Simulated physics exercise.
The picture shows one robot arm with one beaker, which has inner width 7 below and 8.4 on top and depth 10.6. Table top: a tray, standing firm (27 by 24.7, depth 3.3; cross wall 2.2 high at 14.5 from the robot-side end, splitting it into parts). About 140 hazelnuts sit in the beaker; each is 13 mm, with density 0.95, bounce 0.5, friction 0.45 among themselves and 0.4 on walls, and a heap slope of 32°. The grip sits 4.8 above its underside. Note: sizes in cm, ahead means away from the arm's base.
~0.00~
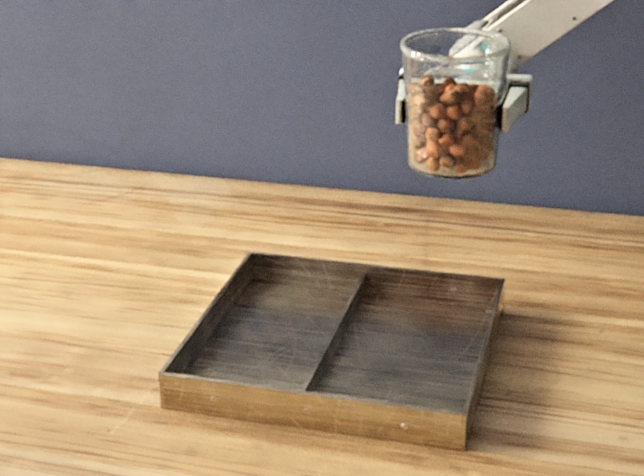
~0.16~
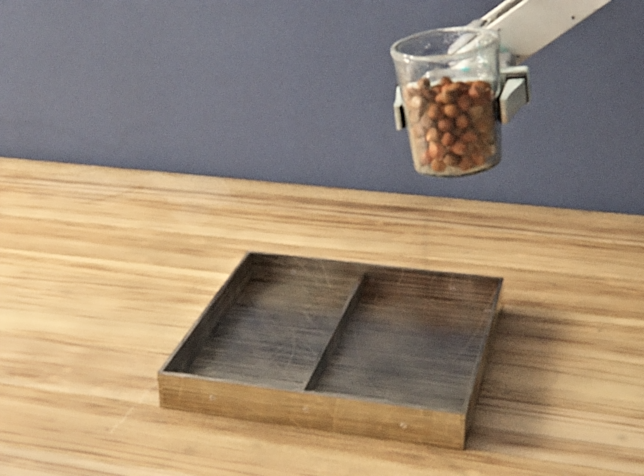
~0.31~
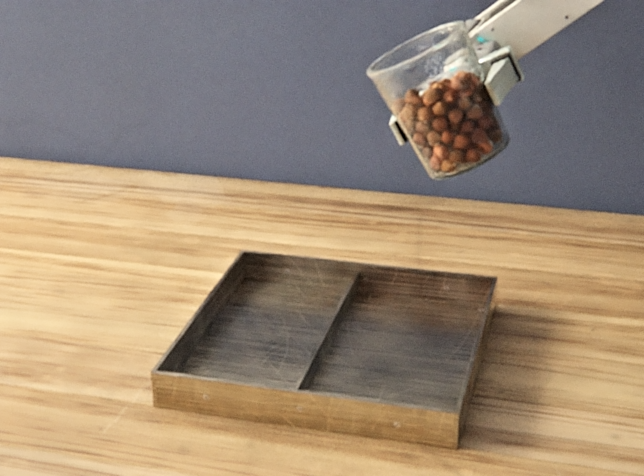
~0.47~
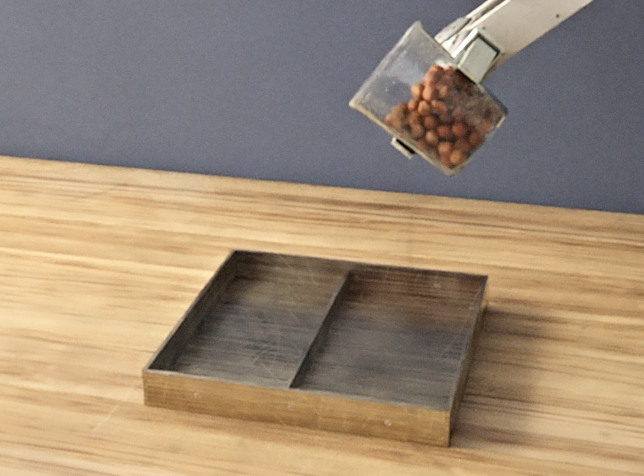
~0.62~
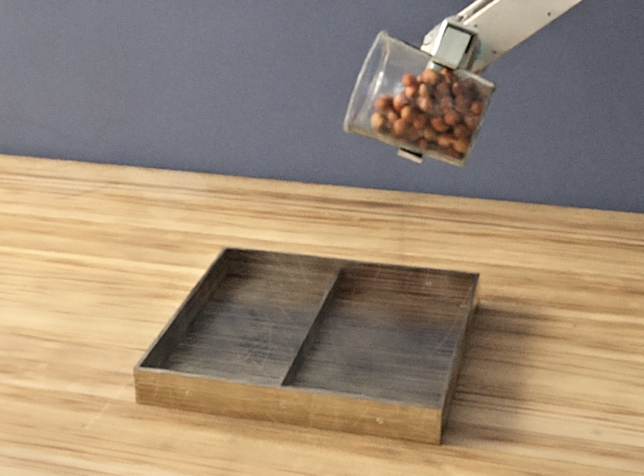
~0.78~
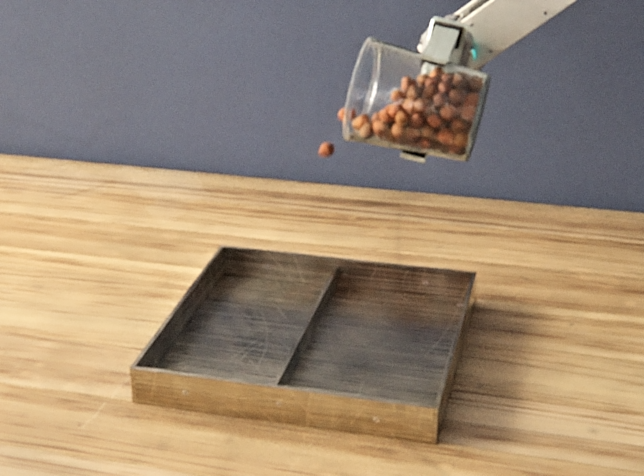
Robot arm tilting a clear beaker of hazelnuts leftward above a divided metal tray on a wooden table, one nut dropping out.
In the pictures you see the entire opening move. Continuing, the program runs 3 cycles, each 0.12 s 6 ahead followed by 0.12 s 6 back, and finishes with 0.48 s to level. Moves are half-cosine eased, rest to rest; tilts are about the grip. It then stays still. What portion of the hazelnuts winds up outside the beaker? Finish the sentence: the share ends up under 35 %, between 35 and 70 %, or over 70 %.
The share ends up over 70 %.
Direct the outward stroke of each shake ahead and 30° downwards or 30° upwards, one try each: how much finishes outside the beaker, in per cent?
Try one gives about 60 in a hundred, try two about 95 in a hundred.
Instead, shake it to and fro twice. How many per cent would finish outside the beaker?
90 %.
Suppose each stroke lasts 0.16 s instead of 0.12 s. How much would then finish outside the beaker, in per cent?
About 80 per cent in that case.
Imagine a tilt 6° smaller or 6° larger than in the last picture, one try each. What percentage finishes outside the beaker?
First try around 80 %, second around 95 %.
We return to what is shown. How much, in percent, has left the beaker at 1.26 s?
About 80 per cent so far.
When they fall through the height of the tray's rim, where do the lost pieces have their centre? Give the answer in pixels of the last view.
Estimated centre around (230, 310) in pixels.
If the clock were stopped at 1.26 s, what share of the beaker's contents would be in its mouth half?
My estimate is near 95 per cent.
After 1.26 s, tilted 80° forward, highest piece 25 above the table; 59 in the far-side part, 27 in the beaker, 12 on the table or floor, 6 in the robot-side part, 32 in flight or on a rim.
After 1.74 s, tilted 40° forward, highest piece 25 above the table; 88 in the far-side part, 23 on the table or floor, 14 in the robot-side part, 9 in the beaker, 2 in flight or on a rim.
After 2.18 s, level, highest piece 24 above the table; 88 in the far-side part, 25 on the table or floor, 14 in the robot-side part, 9 in the beaker.
After 3.23 s, level, highest piece 24 above the table; 88 in the far-side part, 25 on the table or floor, 14 in the robot-side part, 9 in the beaker.
At rest, 88 in the far-side part, 25 on the table or floor, 14 in the robot-side part, 9 in the beaker. That is 93 % outside the beaker.
